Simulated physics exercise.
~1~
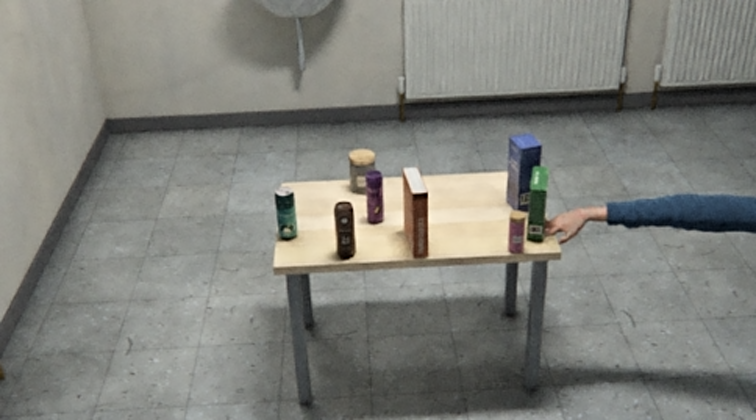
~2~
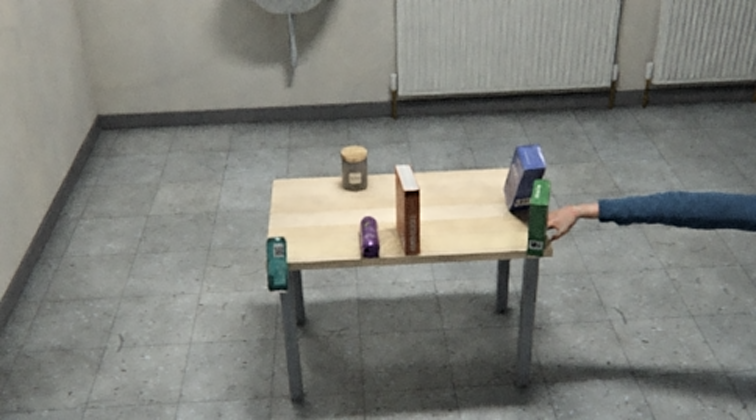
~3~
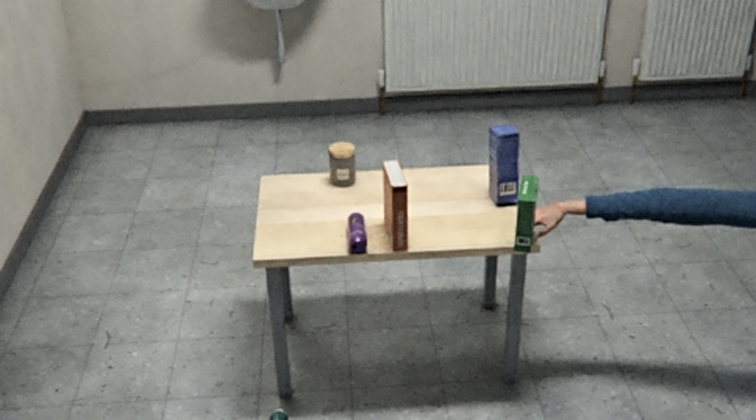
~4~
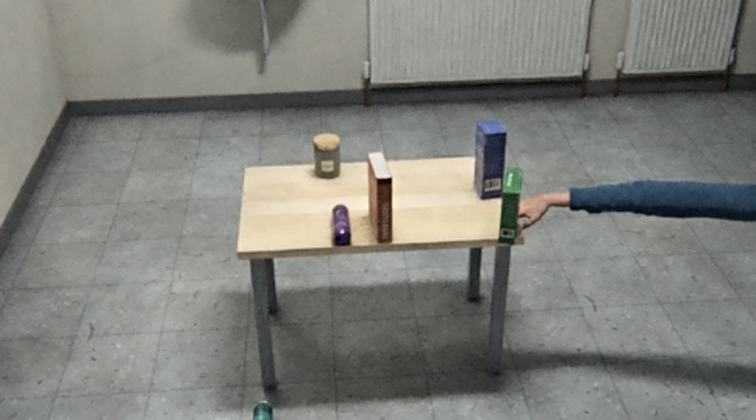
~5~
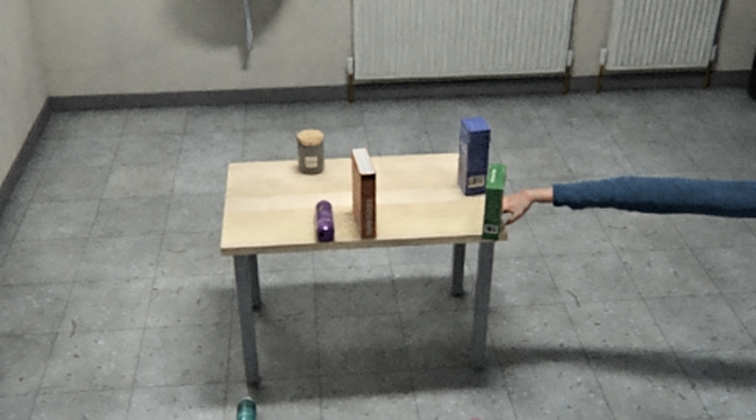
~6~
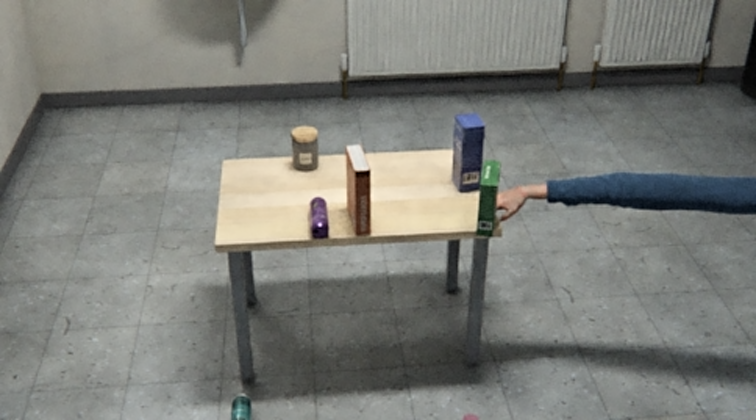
In a grey-tiled room with white radiators, seen from slightly above, a pale wooden table holds eight items, and a blue-sleeved arm reaches to its right edge. A turquoise can, a brown can, a purple can and a pink shaker stand around an orange book, with a grey jar behind and a blue carton and green packet at the right. Suddenly the brown can and pink shaker are gone from the top, the turquoise can drops over the front edge, the purple can topples and the blue carton tilts. The carton settles upright again. At the end the turquoise can lies on the floor, while the book, jar, carton and packet stand.
